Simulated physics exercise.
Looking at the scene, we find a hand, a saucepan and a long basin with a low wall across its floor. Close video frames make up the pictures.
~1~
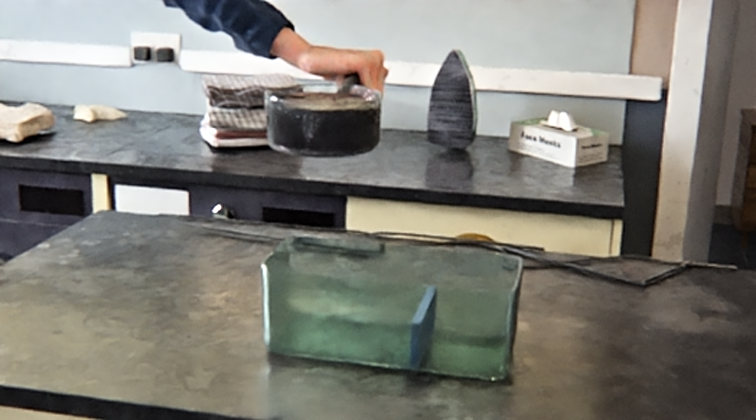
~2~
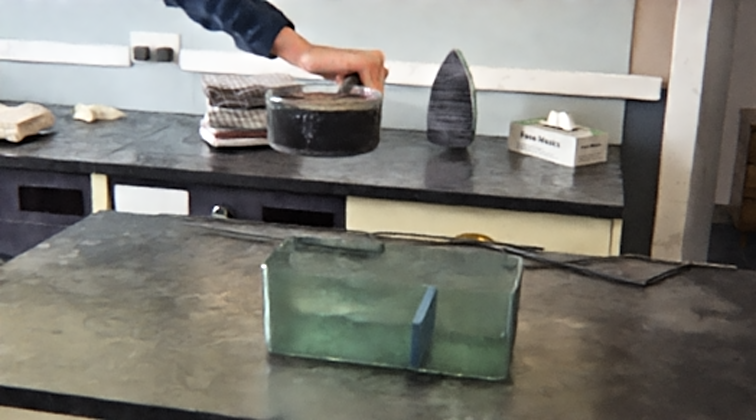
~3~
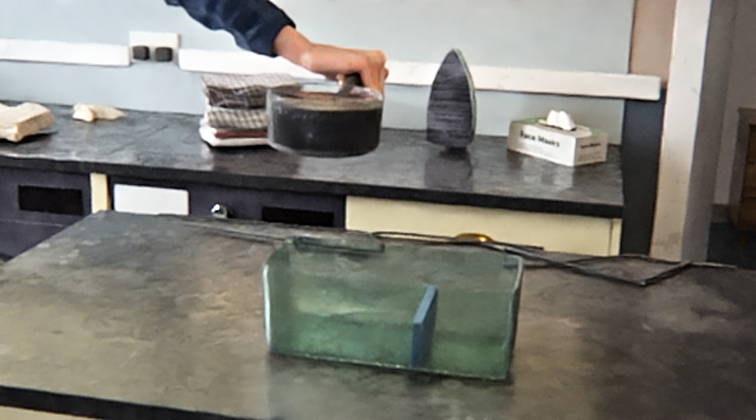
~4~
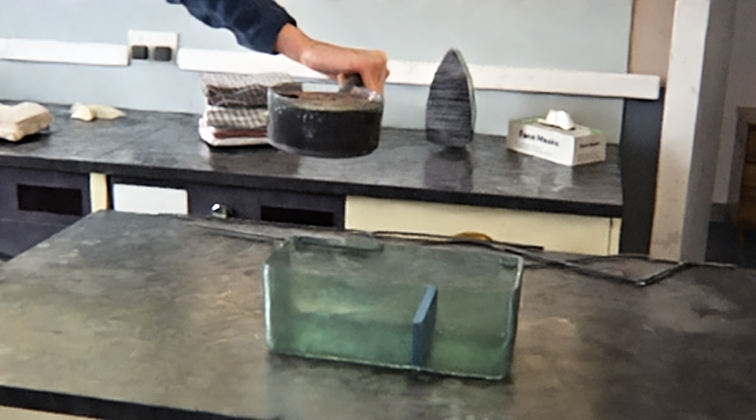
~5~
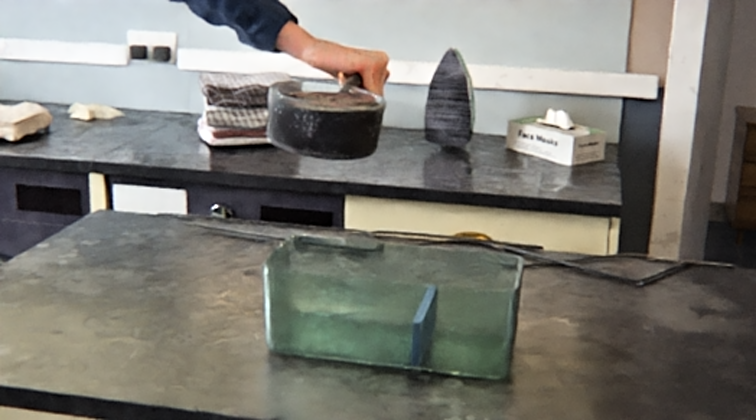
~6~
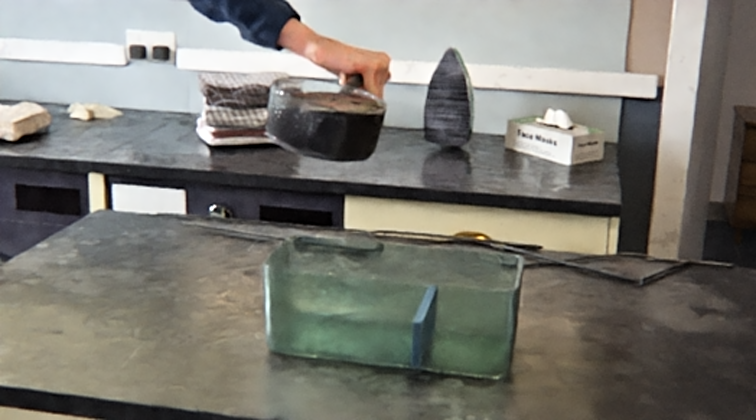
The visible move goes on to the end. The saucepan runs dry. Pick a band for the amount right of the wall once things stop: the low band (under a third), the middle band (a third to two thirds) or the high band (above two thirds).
The middle band.
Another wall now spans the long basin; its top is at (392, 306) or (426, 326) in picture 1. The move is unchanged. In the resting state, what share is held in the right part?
Try 1: About 85 percent; try 2: About 50 percent.
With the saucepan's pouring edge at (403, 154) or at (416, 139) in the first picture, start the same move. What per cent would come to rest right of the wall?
First try: 70 percent; second try: 80 percent.
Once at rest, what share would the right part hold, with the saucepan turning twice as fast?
Around 35 percent ends up there.
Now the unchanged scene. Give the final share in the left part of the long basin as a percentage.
That works out to roughly 40 percent.
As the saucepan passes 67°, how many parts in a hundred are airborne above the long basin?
It's close to 40 per cent.
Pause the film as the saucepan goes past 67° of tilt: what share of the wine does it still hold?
45 %.
A moment on, the saucepan is tipped part way and 46 per cent is still to pour, 4 is left of the wall and 11 right of it.
Next, the saucepan is tipped right over and 6 per cent is still to pour, 25 is left of the wall and 59 right of it.
Then the saucepan is tipped right over and 0 per cent is still to pour, 40 is left of the wall and 59 right of it.
Later the saucepan is tipped right over and 0 per cent is still to pour, 40 is left of the wall and 59 right of it.
In the end 40 per cent lies left of the wall, 59 right of it and 1 outside.
